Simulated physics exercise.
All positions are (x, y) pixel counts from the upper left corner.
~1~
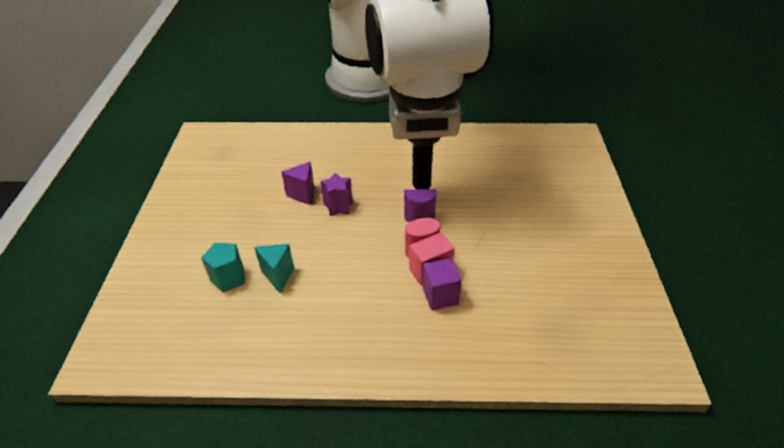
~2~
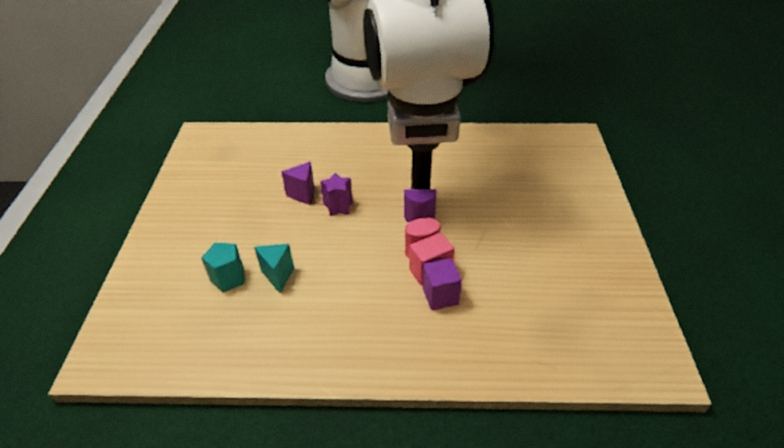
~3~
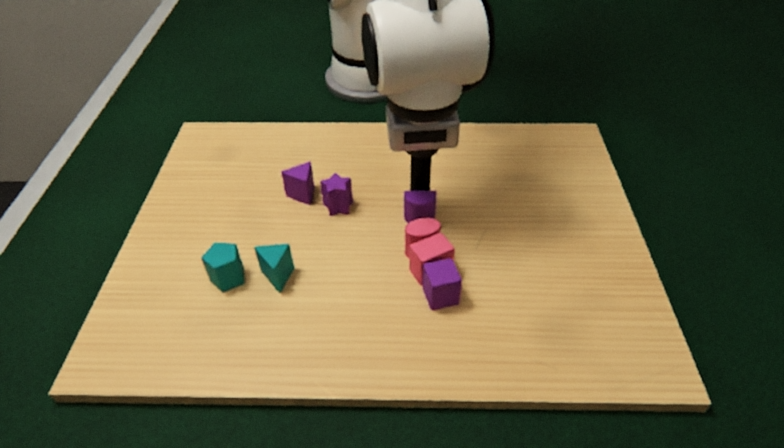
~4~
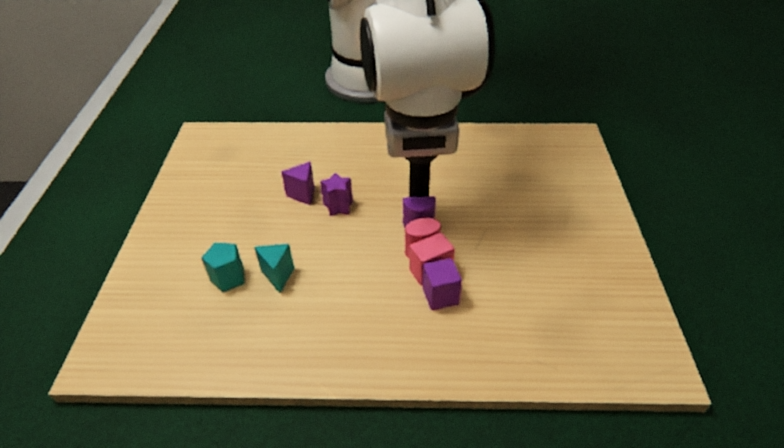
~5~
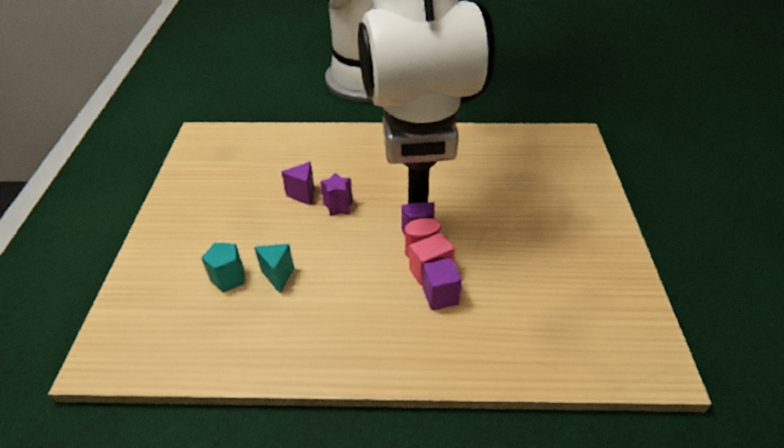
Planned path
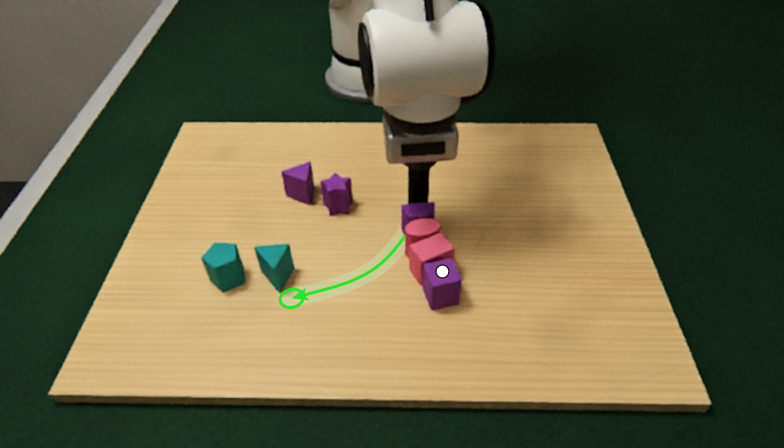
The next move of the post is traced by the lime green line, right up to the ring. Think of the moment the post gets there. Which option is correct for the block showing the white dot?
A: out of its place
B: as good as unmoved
That would be A.
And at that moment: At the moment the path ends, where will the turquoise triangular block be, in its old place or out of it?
It is untouched.
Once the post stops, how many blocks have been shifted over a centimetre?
Blocks moved: Three or more.
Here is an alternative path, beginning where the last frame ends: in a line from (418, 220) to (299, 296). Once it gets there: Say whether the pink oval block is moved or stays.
That block moves.
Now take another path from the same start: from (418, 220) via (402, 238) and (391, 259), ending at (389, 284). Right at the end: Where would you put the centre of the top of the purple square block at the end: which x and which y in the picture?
My prediction: (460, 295).
The drawn path runs from (418, 220) over (391, 253) and (349, 282) to (292, 298); the dot is on the purple square block.
The first path, step by step. One third of the way, post (391, 242); purple D-shaped block (404, 241), turned 50° anticlockwise; pink oval block (424, 252), turned 30° anticlockwise; pink rectangle (441, 269); purple square block (456, 290), turned 20° anticlockwise.
Two thirds of the way, post (347, 271); purple D-shaped block (404, 241), turned 50° anticlockwise; pink oval block (424, 252), turned 30° anticlockwise; pink rectangle (441, 269); purple square block (456, 290), turned 20° anticlockwise.
At the end, post (289, 287); turquoise triangular block not moved; purple D-shaped block (404, 241), turned 50° anticlockwise; pink oval block (424, 252), turned 30° anticlockwise; pink rectangle (441, 269); purple square block (456, 290), turned 20° anticlockwise.
